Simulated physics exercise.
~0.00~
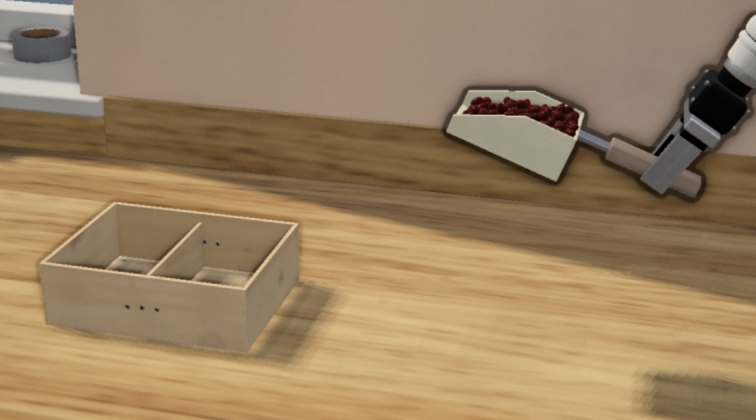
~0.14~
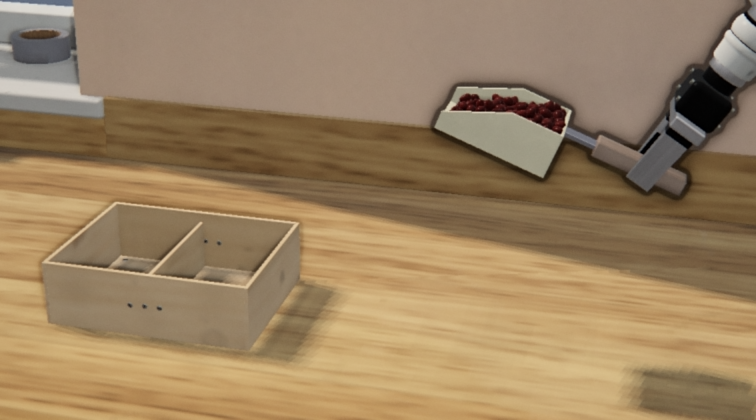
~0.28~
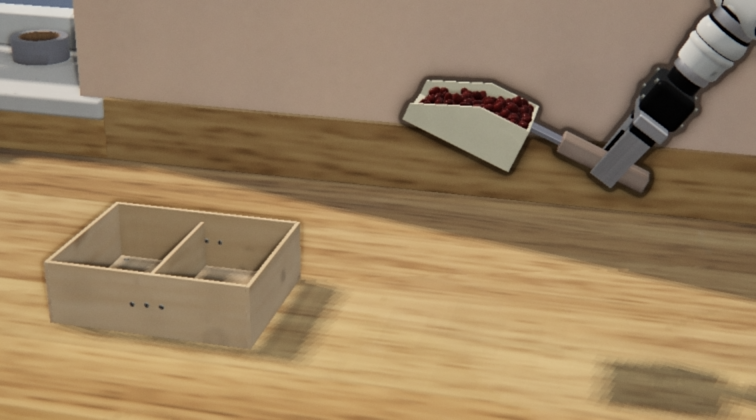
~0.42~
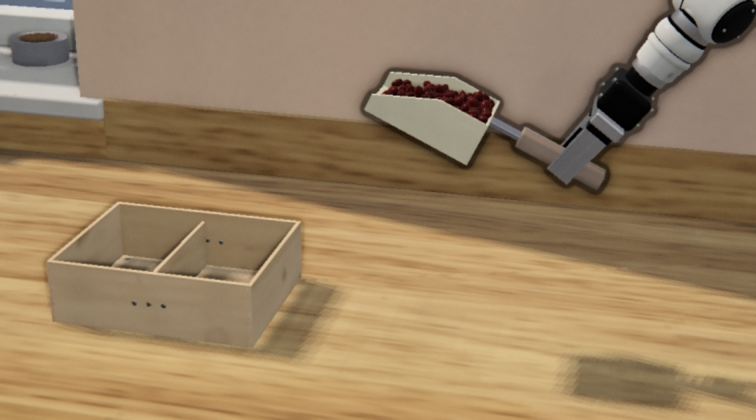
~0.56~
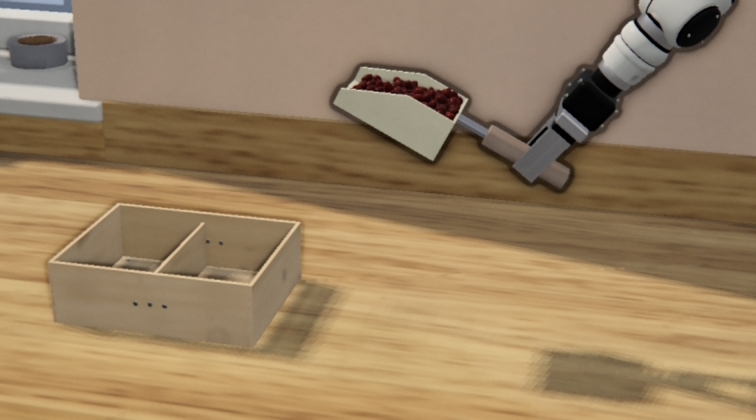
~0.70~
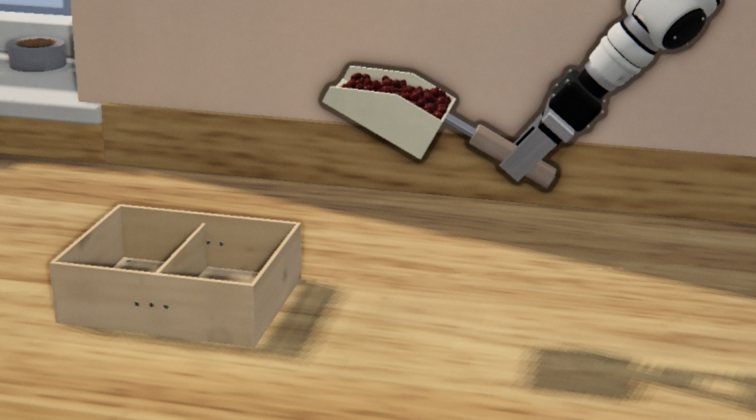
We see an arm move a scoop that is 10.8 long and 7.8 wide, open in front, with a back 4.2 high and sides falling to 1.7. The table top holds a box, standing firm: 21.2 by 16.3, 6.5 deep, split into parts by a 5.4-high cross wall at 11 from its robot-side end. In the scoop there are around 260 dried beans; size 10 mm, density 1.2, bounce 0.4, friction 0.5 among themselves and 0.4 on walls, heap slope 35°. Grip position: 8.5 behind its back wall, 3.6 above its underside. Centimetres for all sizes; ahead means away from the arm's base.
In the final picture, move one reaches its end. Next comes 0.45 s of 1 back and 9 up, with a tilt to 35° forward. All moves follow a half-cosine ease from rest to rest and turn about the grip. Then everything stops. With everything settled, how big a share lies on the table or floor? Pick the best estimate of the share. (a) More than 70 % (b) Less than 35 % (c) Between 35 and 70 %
More than 70 % (a).
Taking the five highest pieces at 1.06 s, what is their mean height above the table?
Estimated height above table: About 24 centimetres.
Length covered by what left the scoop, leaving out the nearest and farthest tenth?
Length: Close to 8 cm.
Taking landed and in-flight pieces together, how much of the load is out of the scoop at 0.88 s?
Near 0 in a hundred parts have gone so far.
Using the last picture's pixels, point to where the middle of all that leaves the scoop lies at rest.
In the final picture, somewhere near (322, 311).
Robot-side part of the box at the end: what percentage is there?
0 per cent or so.
By 0.88 s, tilted 6° backward, highest piece 25 above the table; 263 on the scoop.
By 1.06 s, tilted 29° forward, highest piece 24 above the table; 256 on the scoop, 7 in flight or on a rim.
By 1.35 s, tilted 35° forward, highest piece 20 above the table; 109 on the scoop, 64 on the table or floor, 90 in flight or on a rim.
By 2.40 s, tilted 35° forward, highest piece 2 above the table; 263 on the table or floor.
Final count, 263 on the table or floor. That is 100 % on the table or floor.
